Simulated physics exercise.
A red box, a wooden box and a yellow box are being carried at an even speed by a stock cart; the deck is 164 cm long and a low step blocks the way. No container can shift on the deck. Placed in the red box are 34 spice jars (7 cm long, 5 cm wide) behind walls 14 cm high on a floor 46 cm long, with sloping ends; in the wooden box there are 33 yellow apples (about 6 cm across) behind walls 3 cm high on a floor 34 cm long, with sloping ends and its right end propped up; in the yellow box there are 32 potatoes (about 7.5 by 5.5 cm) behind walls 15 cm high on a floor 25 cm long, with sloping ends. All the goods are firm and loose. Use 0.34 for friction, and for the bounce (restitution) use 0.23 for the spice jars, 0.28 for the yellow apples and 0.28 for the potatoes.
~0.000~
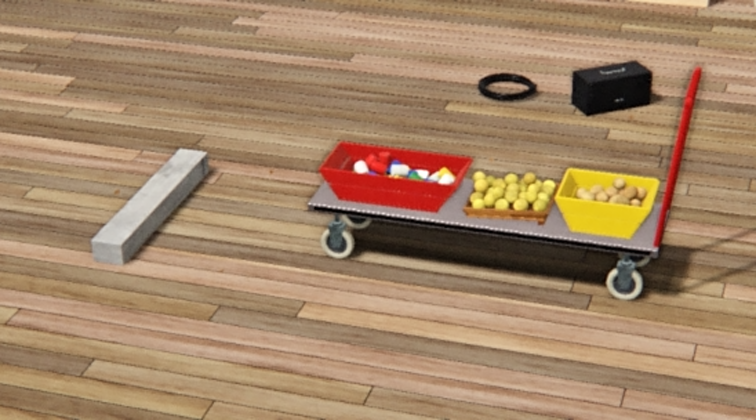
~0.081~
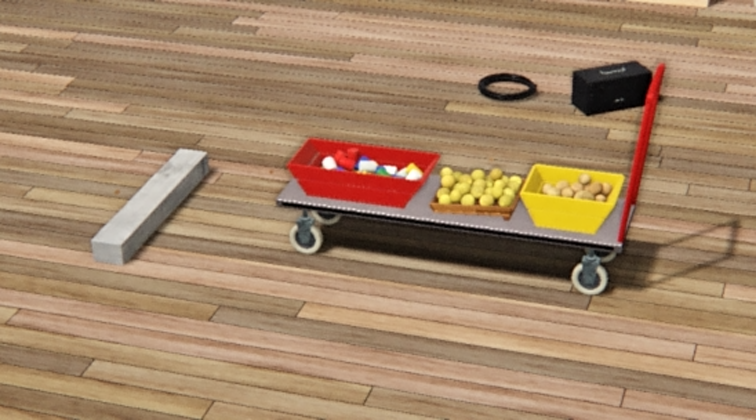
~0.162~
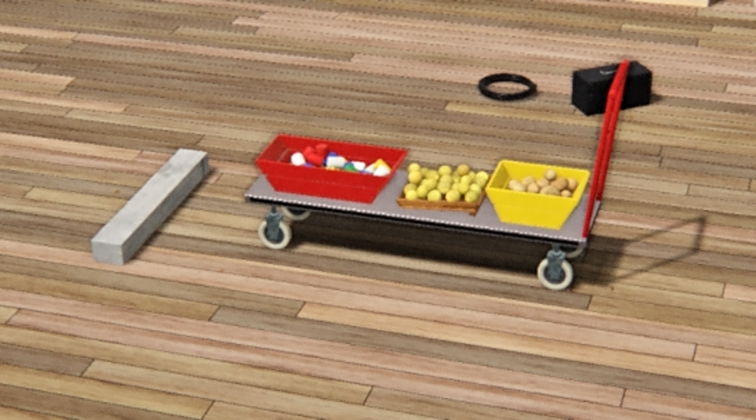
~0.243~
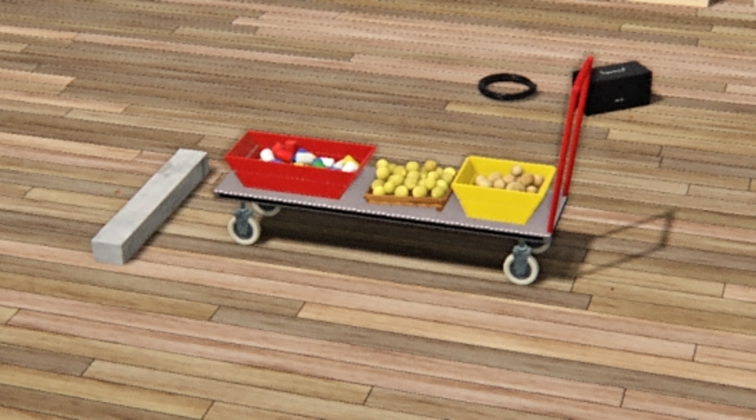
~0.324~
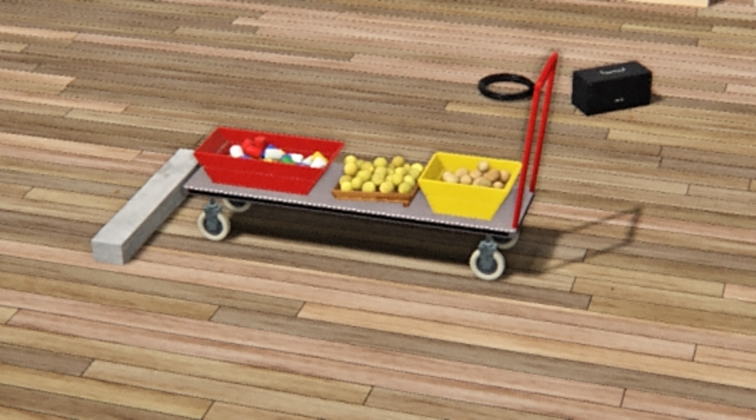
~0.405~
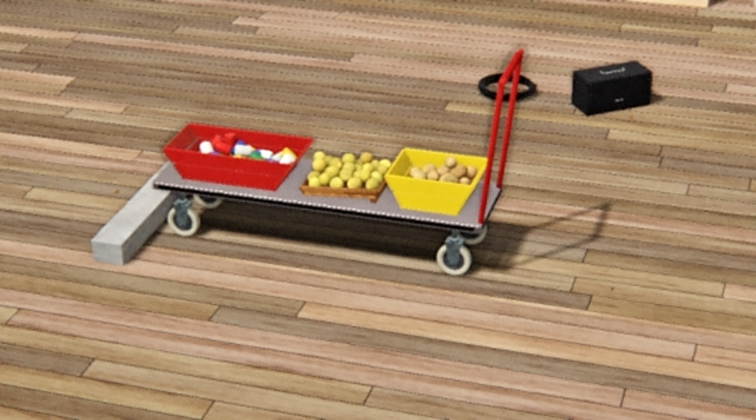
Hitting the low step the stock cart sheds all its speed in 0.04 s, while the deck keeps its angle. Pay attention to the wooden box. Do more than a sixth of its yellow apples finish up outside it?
Yes.
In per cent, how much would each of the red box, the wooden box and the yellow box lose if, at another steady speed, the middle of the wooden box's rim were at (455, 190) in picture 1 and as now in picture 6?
That would give red box 0 %, wooden box 20 % and yellow box 0 %.
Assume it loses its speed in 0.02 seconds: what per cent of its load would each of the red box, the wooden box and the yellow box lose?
Red box 10, wooden box 40, yellow box 0 %.
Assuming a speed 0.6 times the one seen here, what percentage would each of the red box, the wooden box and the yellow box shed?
In that case the red box sheds 0 per cent, the wooden box 20 per cent and the yellow box 0 per cent.
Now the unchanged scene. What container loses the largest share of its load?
Answer: The wooden box.
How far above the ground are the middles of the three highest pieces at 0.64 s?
On average roughly 50 centimetres up.
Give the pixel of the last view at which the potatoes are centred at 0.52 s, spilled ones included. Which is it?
Somewhere around pixel (415, 176).
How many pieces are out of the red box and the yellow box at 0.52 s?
Red box 0, yellow box 0, roughly.
After 0.42 s, the wheels strike.
After 0.52 s, the red box has all 34, the wooden box is down by 3 of 33 and the yellow box has all 32.
After 0.64 s, the red box is down by 2 of 34, the wooden box is down by 10 of 33 and the yellow box has all 32.
After 0.87 s, the red box is down by 2 of 34, the wooden box is down by 11 of 33 and the yellow box has all 32.
When it is over (at 1.38 s), the red box is down by 2 of 34, the wooden box is down by 12 of 33 and the yellow box has all 32. Asked share, 12 of 33, 36 per cent.
